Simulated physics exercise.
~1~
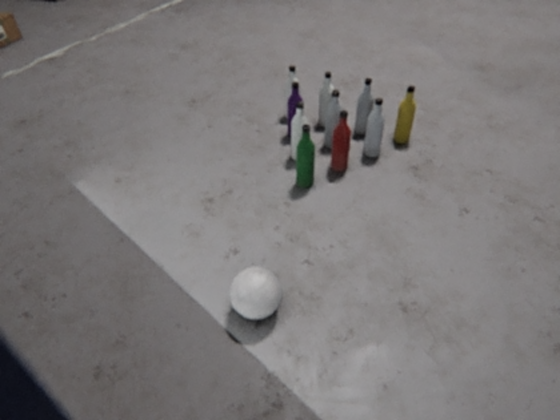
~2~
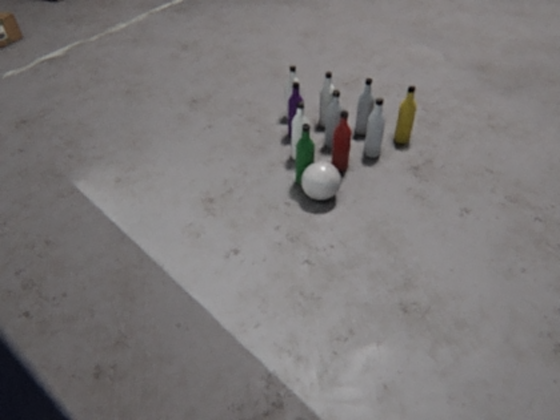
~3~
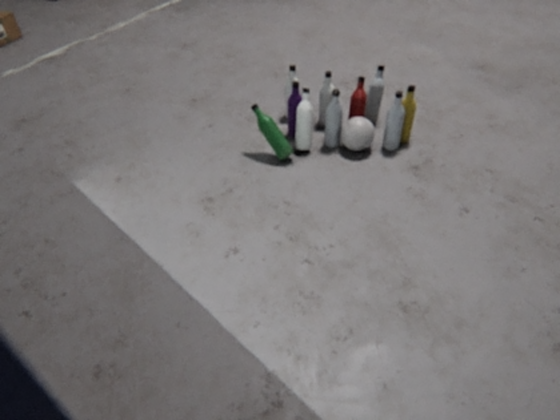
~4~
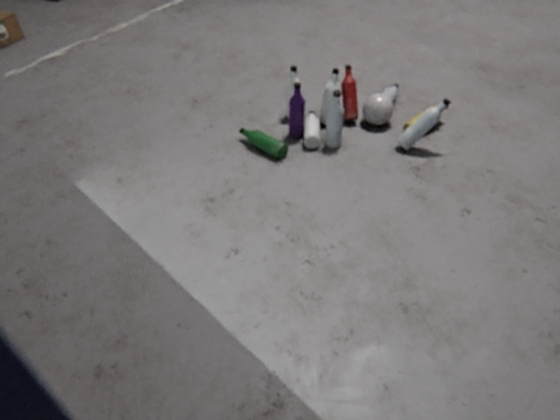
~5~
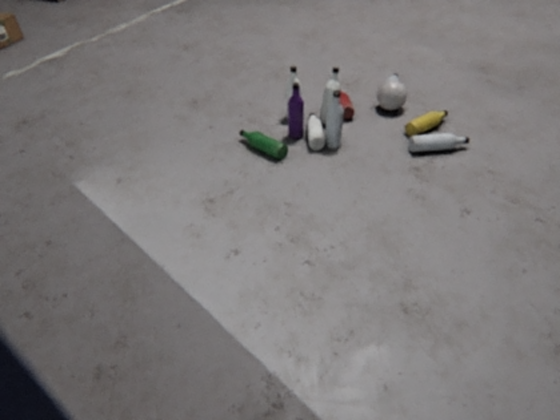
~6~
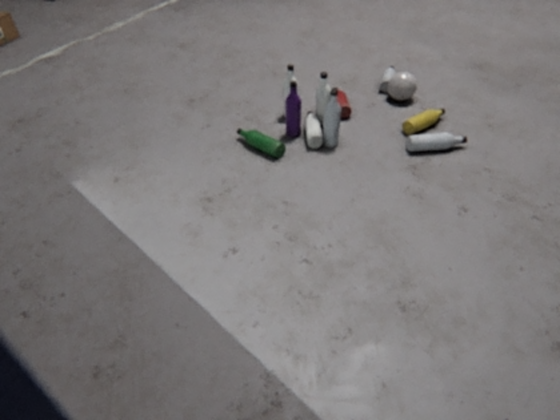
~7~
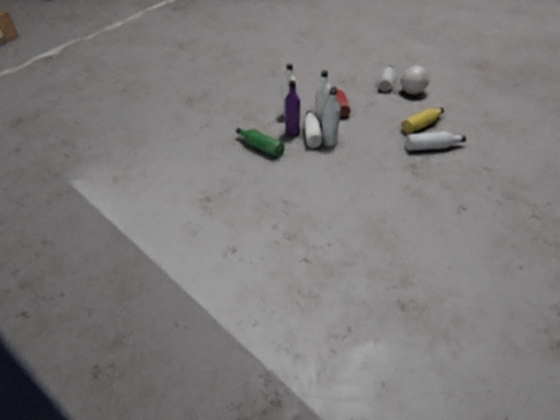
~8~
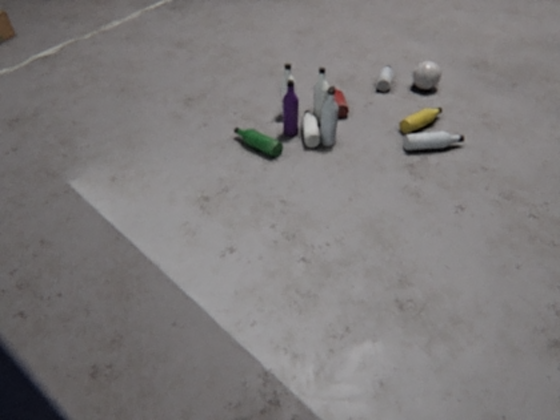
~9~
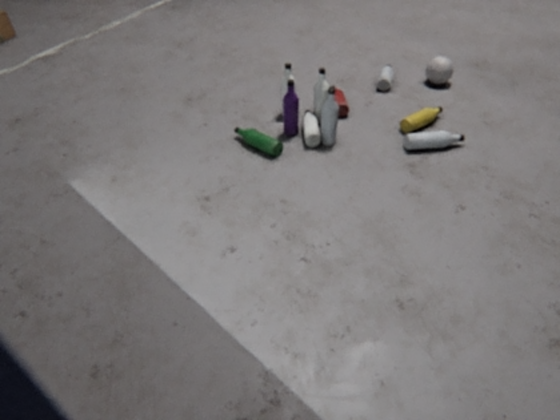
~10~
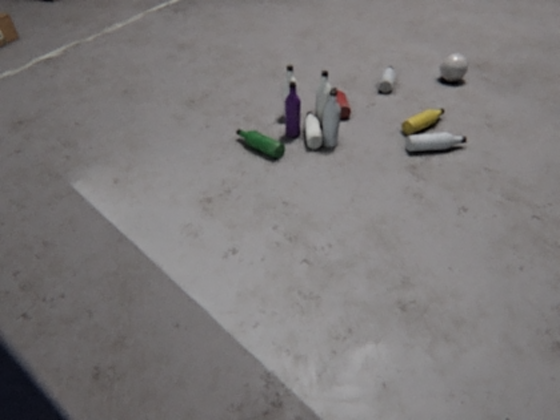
Ten standing bottles were grouped on a grey floor when a white ball rolled into them, tipping the green one first and then knocking down others, including the red and yellow ones. Four stayed upright as the ball rolled away to the right.
